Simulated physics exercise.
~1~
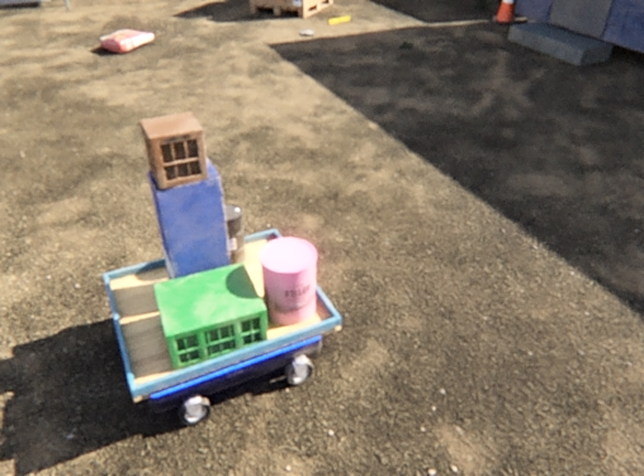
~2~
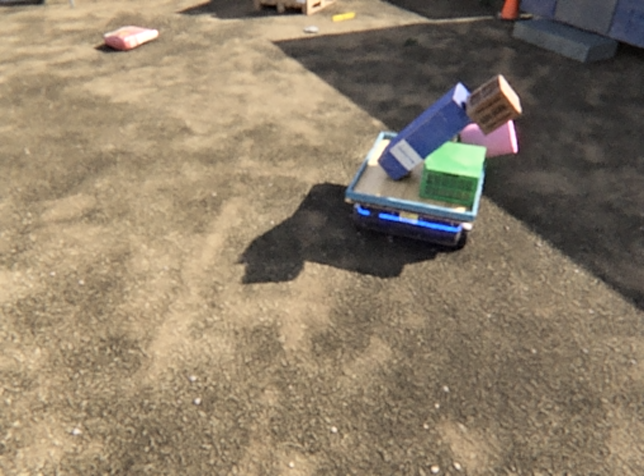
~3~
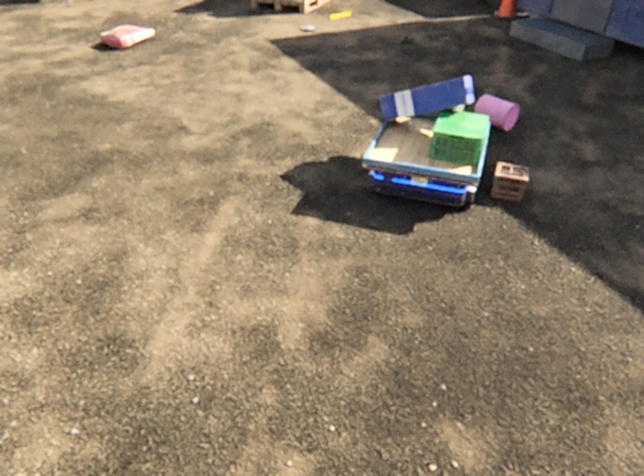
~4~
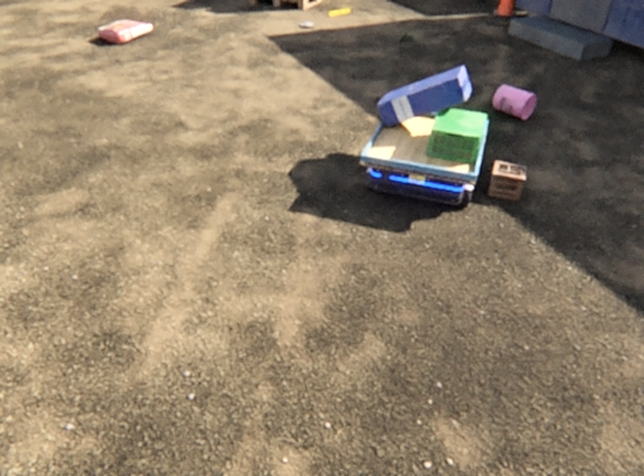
On a sunlit stretch of rough pavement beside a dark patch of shade, a small blue cart carries a green crate, a pink pail, and an upright blue box with a brown crate on top. The cart rolls away toward the right and turns. As it does, the blue box leans sharply to the right, the brown crate tips with it, and the pail topples. The brown crate drops to the ground beside the cart, and the pail rolls farther off to the right. The cart ends up still, with the blue box lying tilted on deck behind the green crate.
